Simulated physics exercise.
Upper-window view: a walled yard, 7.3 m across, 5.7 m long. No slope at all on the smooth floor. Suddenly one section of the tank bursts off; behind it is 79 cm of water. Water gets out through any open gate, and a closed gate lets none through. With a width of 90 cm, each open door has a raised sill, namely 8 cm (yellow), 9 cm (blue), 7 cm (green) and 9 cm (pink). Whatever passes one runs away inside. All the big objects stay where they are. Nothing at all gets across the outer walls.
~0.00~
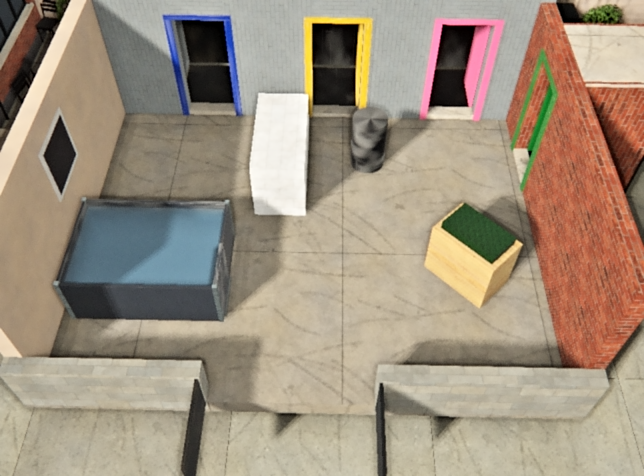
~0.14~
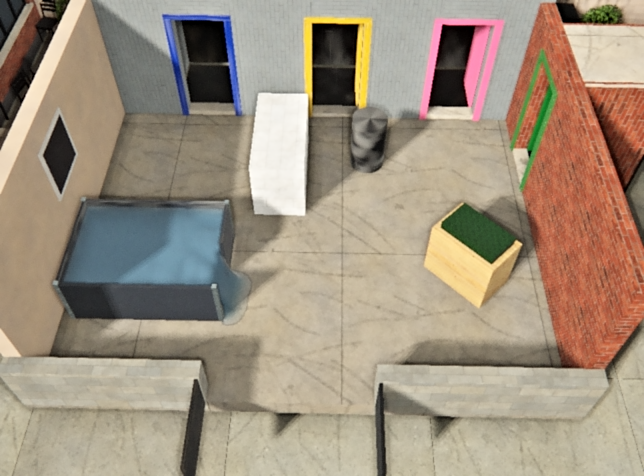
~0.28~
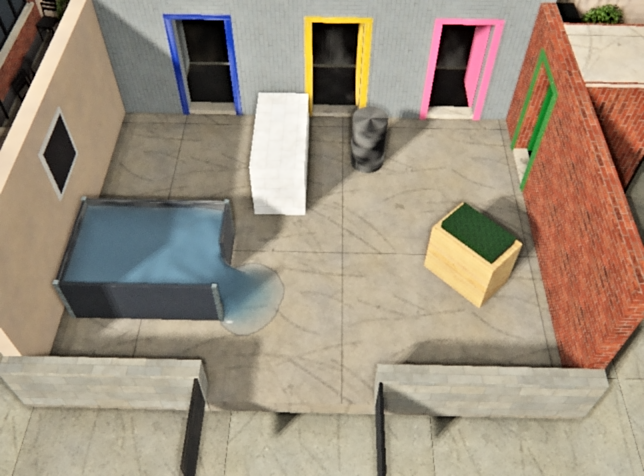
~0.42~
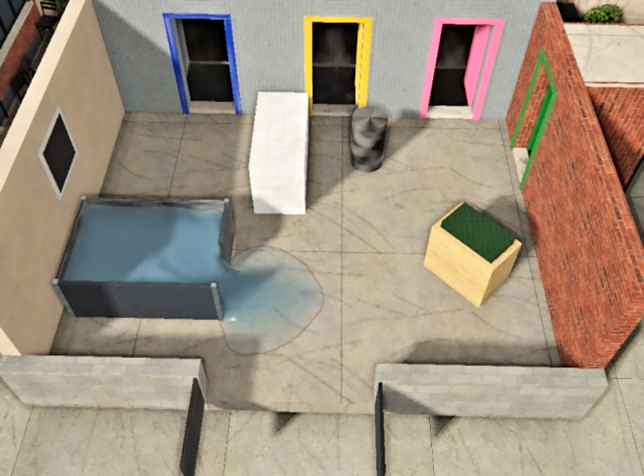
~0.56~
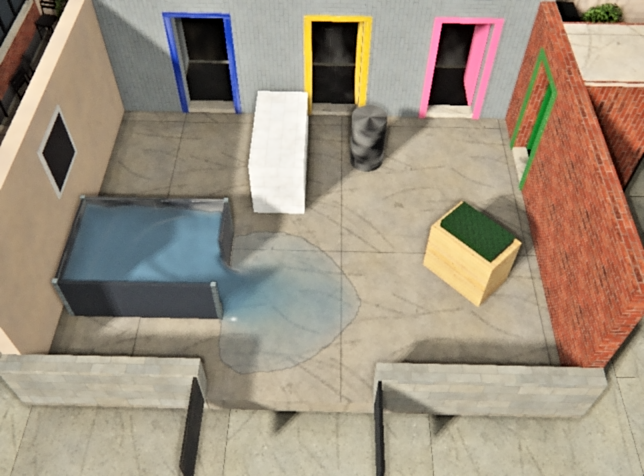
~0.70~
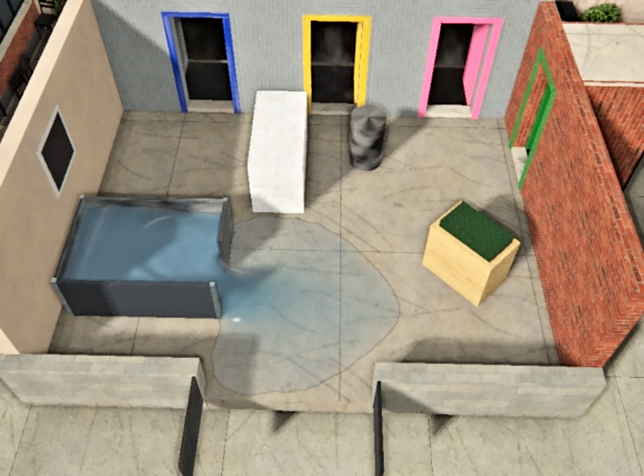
A walled yard sat still with a full tank of water on the left, then water burst from the tank's right side and spread in a widening, rounded puddle across the paved floor.
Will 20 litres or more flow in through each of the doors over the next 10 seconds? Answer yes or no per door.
Yellow door: No, blue door: No, green door: Yes, pink door: Yes.
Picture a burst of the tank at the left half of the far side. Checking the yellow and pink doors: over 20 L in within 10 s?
Door yellow goes beyond, door pink stays within.
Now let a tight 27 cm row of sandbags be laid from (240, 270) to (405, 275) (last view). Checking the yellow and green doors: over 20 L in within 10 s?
Yellow within the limit, green within the limit.
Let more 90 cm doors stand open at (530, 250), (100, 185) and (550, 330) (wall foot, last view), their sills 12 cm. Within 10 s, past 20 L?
The first one doesn't reach it, the second one doesn't reach it, and the third one exceeds it.
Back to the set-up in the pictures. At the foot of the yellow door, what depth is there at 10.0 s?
Roughly 6.0 cm deep.
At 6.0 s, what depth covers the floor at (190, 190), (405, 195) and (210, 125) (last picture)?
About 0, 2 and 0 cm respectively.
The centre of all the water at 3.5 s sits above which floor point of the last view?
I'd put it close to (304, 276).
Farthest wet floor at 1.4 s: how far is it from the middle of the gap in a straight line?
I'd say around 4.8 m from the gap.
After 1.4 s water covers 35 % of the floor and is deepest (40 cm) near (231, 296); yellow door not reached, blue door not reached, green door not reached, pink door not reached.
After 2.2 s water covers 40 % of the floor and is deepest (41 cm) near (556, 391); yellow door not reached, blue door not reached, green door not reached, pink door not reached.
After 3.5 s water covers 50 % of the floor and is deepest (26 cm) near (504, 390); yellow door not reached, blue door not reached, green door 11 cm at the sill, 15 L in, pink door 4 cm at the sill, 0 L in.
After 6.0 s water covers 60 % of the floor and is deepest (16 cm) near (432, 119); yellow door 4 cm at the sill, 0 L in, blue door not reached, green door 10 cm at the sill, 34 L in, pink door 15 cm at the sill, 36 L in.
After 10.0 s water covers 75 % of the floor and is deepest (10 cm) near (516, 205); yellow door 6 cm at the sill, 0 L in, blue door 4 cm at the sill, 0 L in, green door 8 cm at the sill, 55 L in, pink door 10 cm at the sill, 65 L in.
